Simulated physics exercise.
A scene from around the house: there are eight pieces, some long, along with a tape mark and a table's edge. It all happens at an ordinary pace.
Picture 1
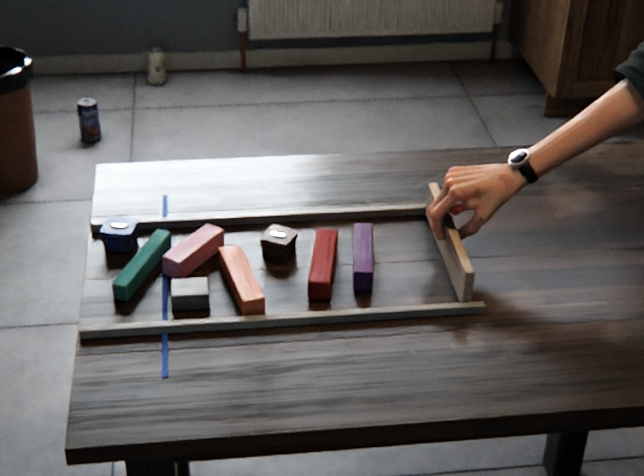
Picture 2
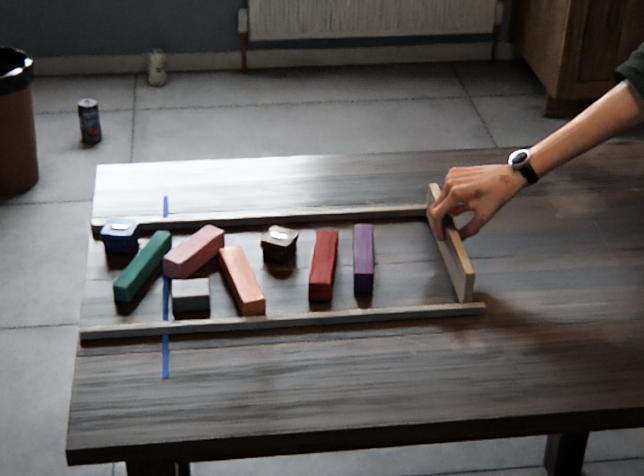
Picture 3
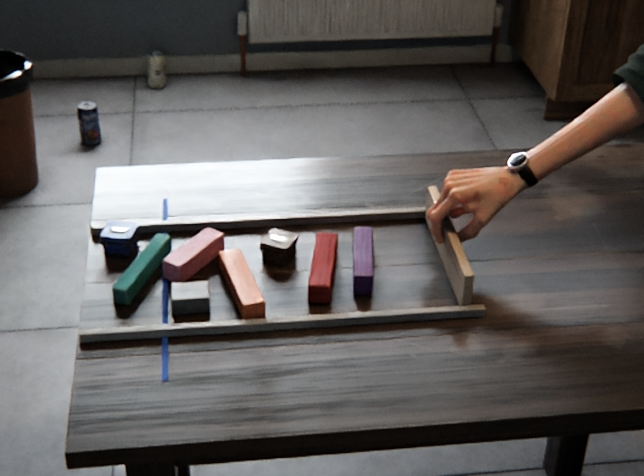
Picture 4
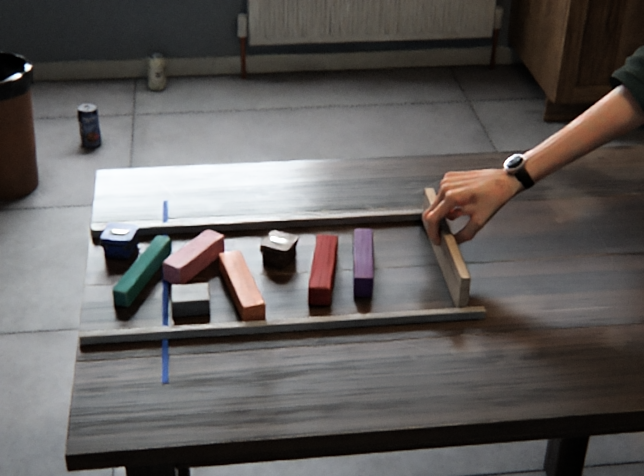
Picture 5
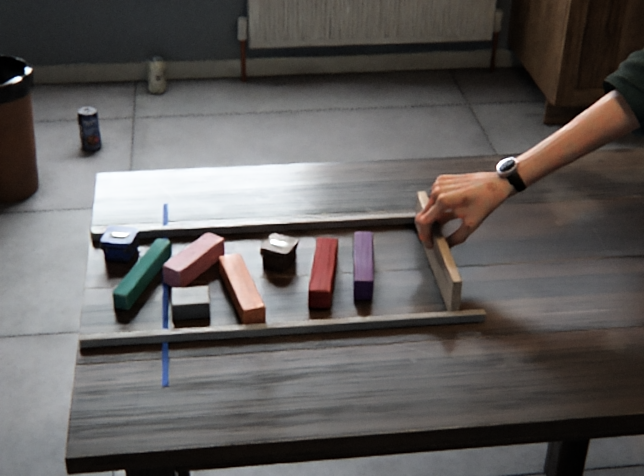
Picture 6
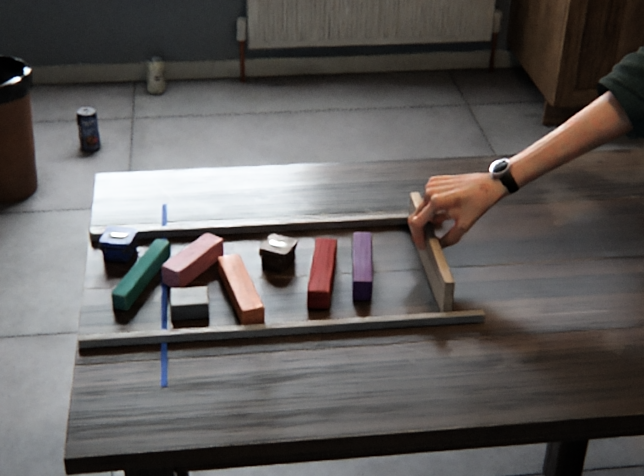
A hand wearing a wristwatch grips an upright wooden board at the right of a dark tabletop, seen from above at an angle in a dim, tiled room. Between two pale rails lie a blue case, green, pink and orange bars, a grey block, a brown case, and red and purple bars, with blue tape crossing near the left. The hand slides the board slightly left while the pieces keep their arrangement.
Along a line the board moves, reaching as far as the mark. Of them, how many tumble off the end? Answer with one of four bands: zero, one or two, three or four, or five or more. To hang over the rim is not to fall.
Three or four.
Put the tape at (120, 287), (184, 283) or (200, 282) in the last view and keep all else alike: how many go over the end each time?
6, 2, 1.
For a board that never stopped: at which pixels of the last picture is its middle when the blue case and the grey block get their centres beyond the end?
For the blue case, about (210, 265); for the grey block, about (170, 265).
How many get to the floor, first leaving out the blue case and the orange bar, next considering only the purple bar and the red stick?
Fallen: 2 in the first try, 0 in the other.
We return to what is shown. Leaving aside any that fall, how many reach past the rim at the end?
The count is 0.
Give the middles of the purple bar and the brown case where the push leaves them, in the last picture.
Roughly (155, 278), and the other roughly (108, 262).
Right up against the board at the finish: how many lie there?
Looks like 1 of them, all told.
Early on, none off yet; blue case at rest near (119, 244); turquoise stick at rest near (142, 274); grey block at rest near (190, 303).
A while later, none off yet; blue case at rest near (119, 244); turquoise stick moving near (135, 273); grey block travelled about its own width near (169, 311).
Finally, the number that fall off is three or four; lost, pink bar, grey block, turquoise stick and blue case.
